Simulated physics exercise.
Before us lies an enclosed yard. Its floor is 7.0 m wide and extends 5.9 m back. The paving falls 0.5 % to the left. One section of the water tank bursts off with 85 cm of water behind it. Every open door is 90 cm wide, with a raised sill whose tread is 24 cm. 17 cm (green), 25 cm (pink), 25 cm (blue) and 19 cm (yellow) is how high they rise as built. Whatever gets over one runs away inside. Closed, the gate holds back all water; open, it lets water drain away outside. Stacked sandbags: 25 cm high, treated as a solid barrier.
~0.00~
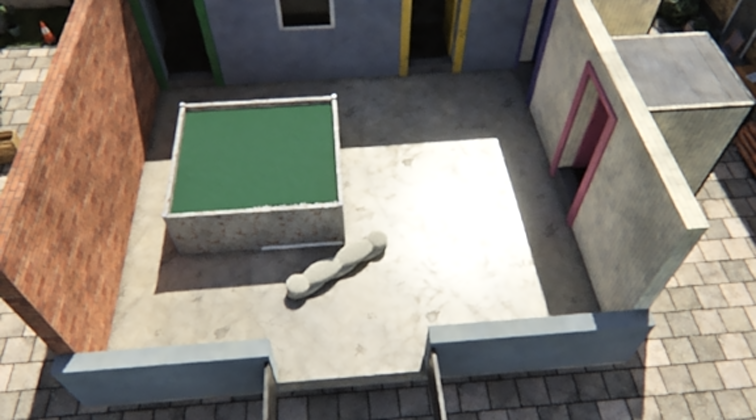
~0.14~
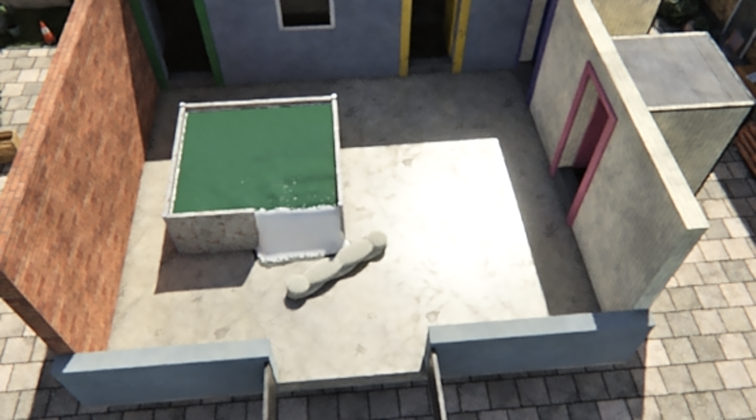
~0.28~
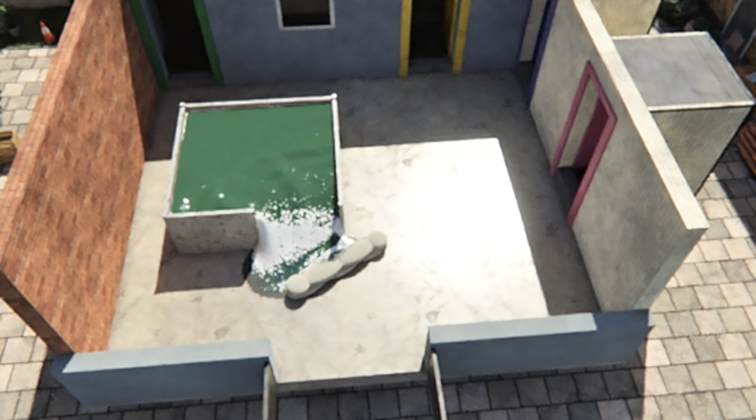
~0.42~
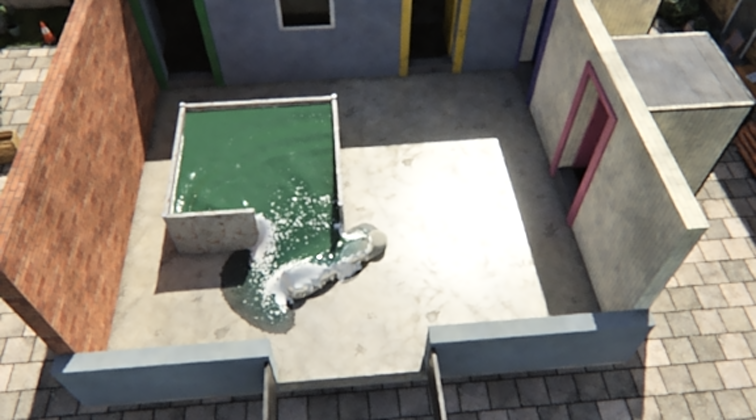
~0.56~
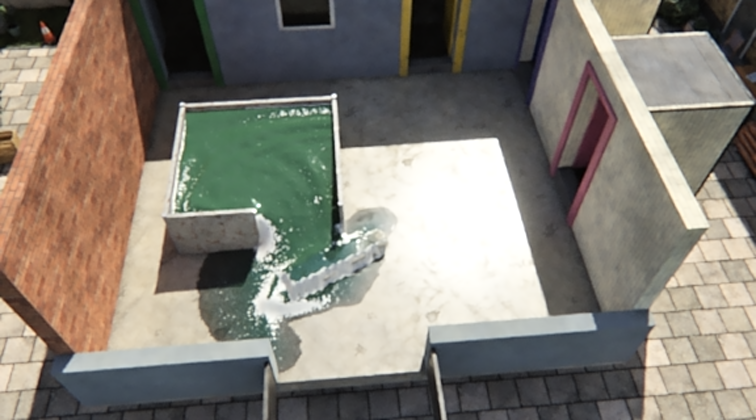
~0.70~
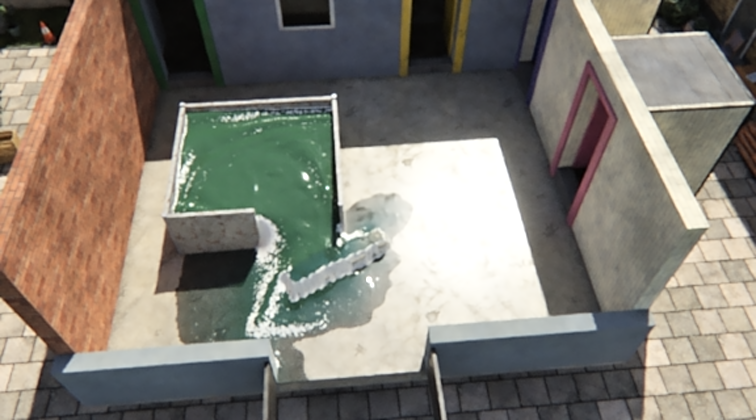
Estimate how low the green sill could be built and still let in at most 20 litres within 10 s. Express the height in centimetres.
I would say 26 cm or so.
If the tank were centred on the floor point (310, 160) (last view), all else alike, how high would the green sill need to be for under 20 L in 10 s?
Some 14.0 cm.
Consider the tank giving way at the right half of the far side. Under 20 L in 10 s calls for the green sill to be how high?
A minimum of about 26 cm.
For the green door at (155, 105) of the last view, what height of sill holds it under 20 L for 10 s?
22 cm.
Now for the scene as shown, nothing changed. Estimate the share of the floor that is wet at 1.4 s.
30 %.
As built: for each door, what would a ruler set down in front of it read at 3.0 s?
Centimetres: Green = 0, pink = 0, blue = 0, yellow = 0.
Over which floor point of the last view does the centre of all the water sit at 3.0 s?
(266, 227).
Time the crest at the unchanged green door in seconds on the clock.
Around 5.0 seconds.
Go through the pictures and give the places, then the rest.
Still water, 85 cm deep, in the water tank at (257, 155); the green door at (180, 44) is dry, in the first frame.
The front is at (268, 263), 0.3 m from the gap at (301, 232); 0.3 m2 of floor is wet, 85 cm left at the back, in the second frame.
The front is at (275, 293), 0.9 m from the gap at (301, 233); 0.9 m2 of floor is wet, 85 cm left at the back, in the third frame.
The front is at (270, 326), 1.4 m from the gap at (301, 234); 2.0 m2 of floor is wet, 85 cm left at the back, in the fourth frame.
The gap is at (301, 233), the front 2.0 m out at a hidden place; the back of the water tank holds 81 cm, in the fifth frame.
Water pours out at (301, 233) and has run 2.2 m, to a hidden place; about 6 cm deep outside, 74 cm at the back; 4.0 m in a straight line remain to the green door at (180, 44), in the sixth frame.
After 1.4 s water covers 30 % of the floor, deepest (64 cm) near (327, 262); it has not reached the green door.
After 3.0 s water covers 70 % of the floor, deepest (41 cm) near (327, 262); it has not reached the green door.
After 10.0 s water covers 95 % of the floor, deepest (19 cm) near (159, 93); 17 cm at the green door, 122 litres in over its 17 cm sill.
At the green door as built, the water arrived by 3.2 s and peaked near 27 cm at 4.8 s.
Run again over the same 10 s with other heights there, 44 litres in over 22 cm, 7 litres over 30 cm. The limit of 20 litres is kept from about 26 cm up.
